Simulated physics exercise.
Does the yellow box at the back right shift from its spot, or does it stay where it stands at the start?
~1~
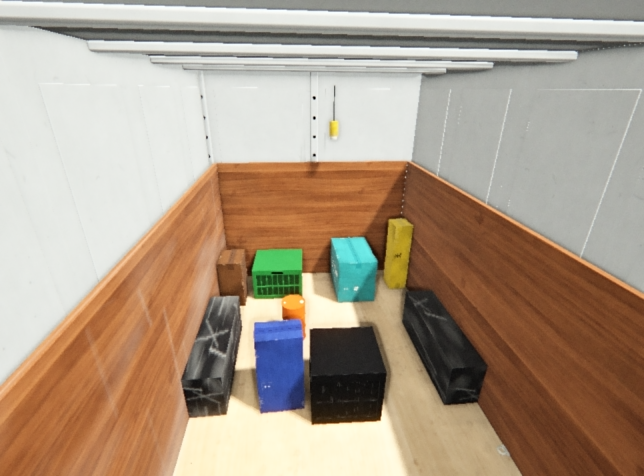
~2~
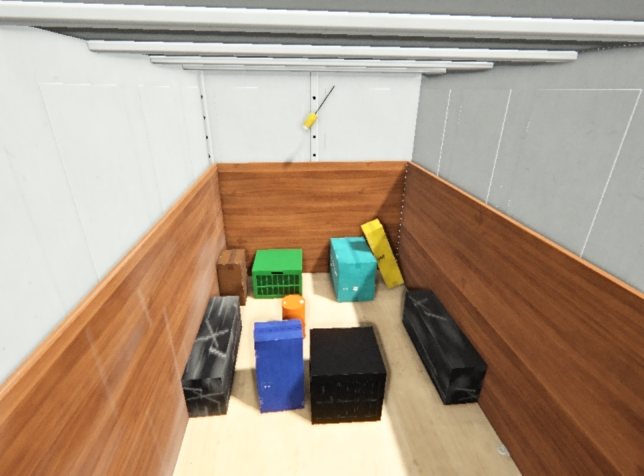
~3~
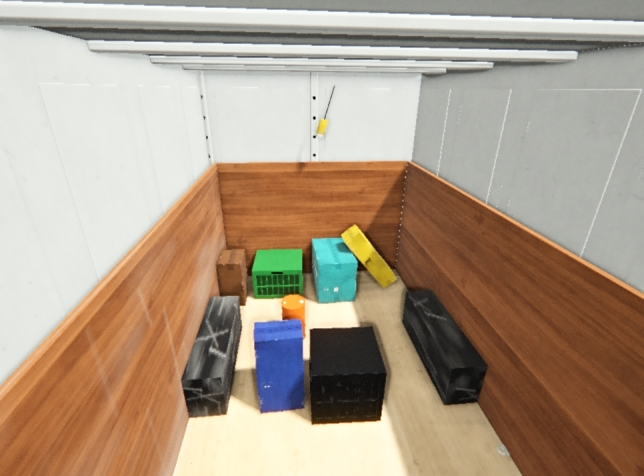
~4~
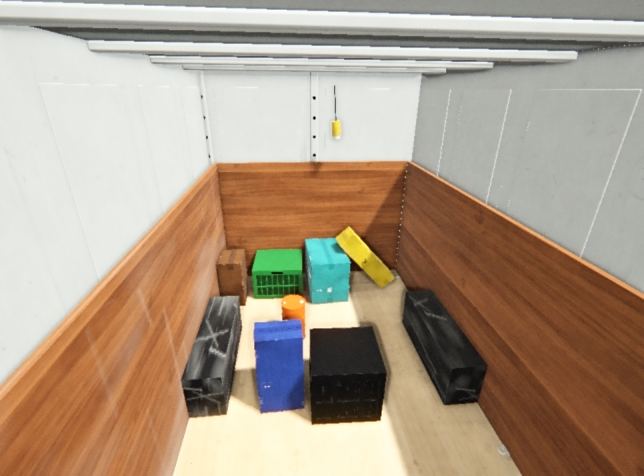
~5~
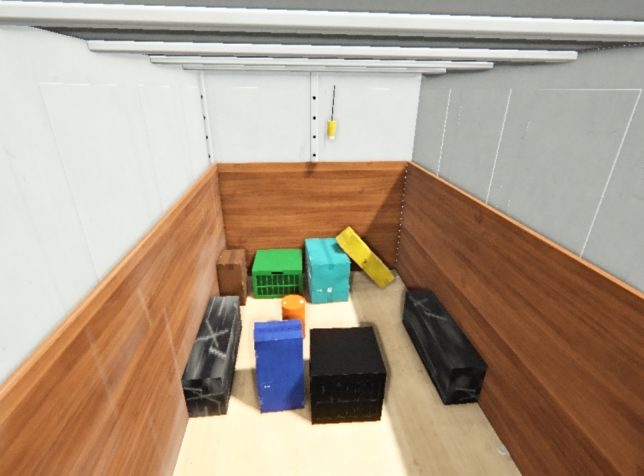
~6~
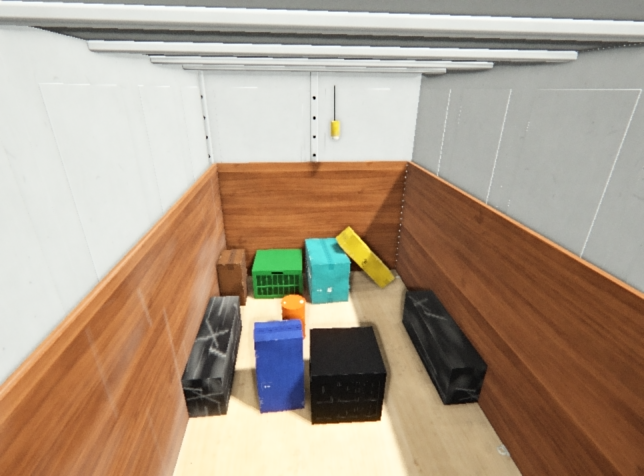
The yellow box shifts from its spot. It tips over to the left and ends up leaning against the turquoise box.
